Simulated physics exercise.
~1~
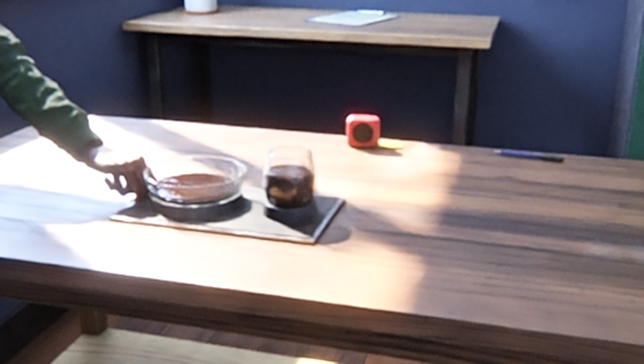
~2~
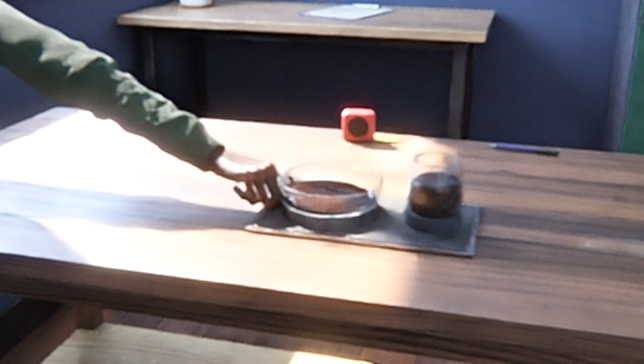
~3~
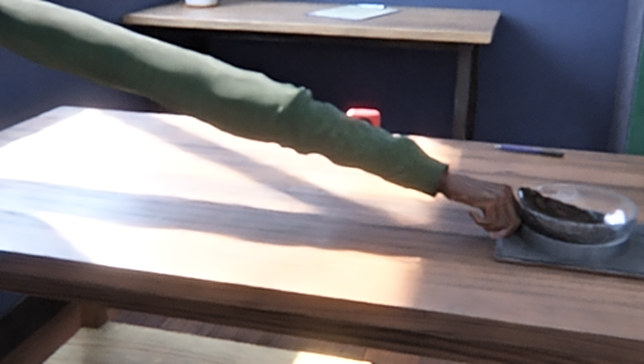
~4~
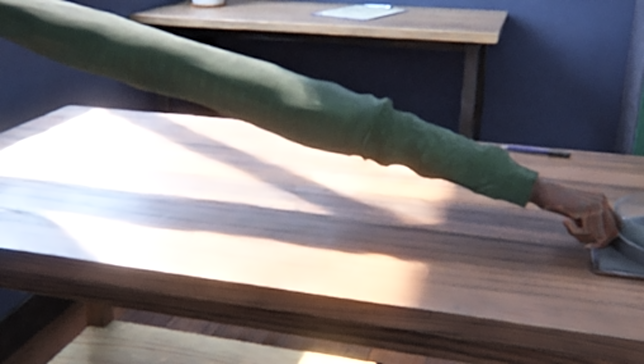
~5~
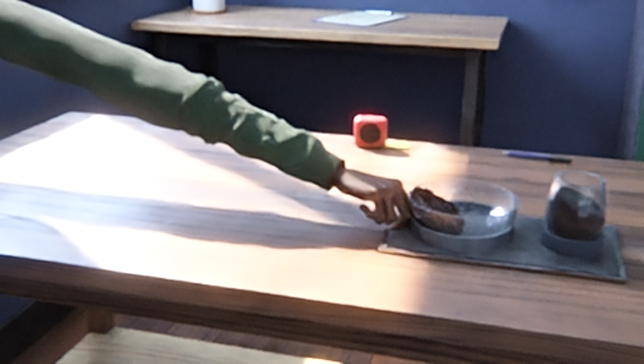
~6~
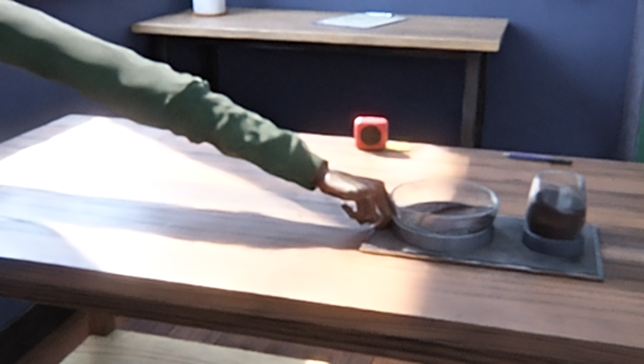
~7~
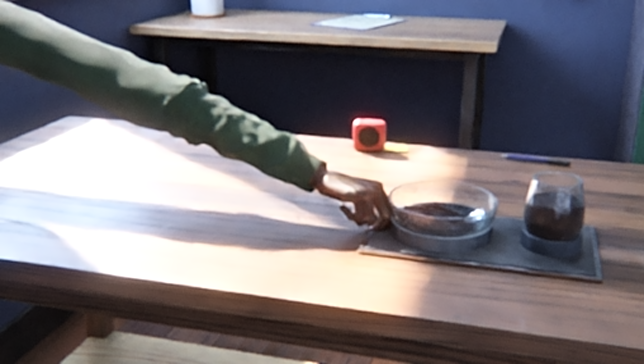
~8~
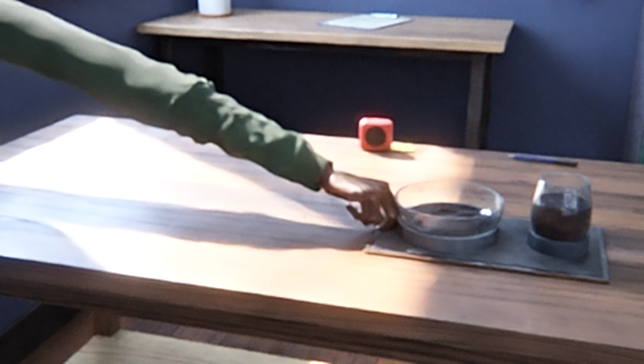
The video shows a hand in a green sleeve pushing a tray with a round glass bowl and a round-bellied glass of dark liquid rightward across a wooden table, then pulling it partway back left, where it comes to rest with both vessels upright.
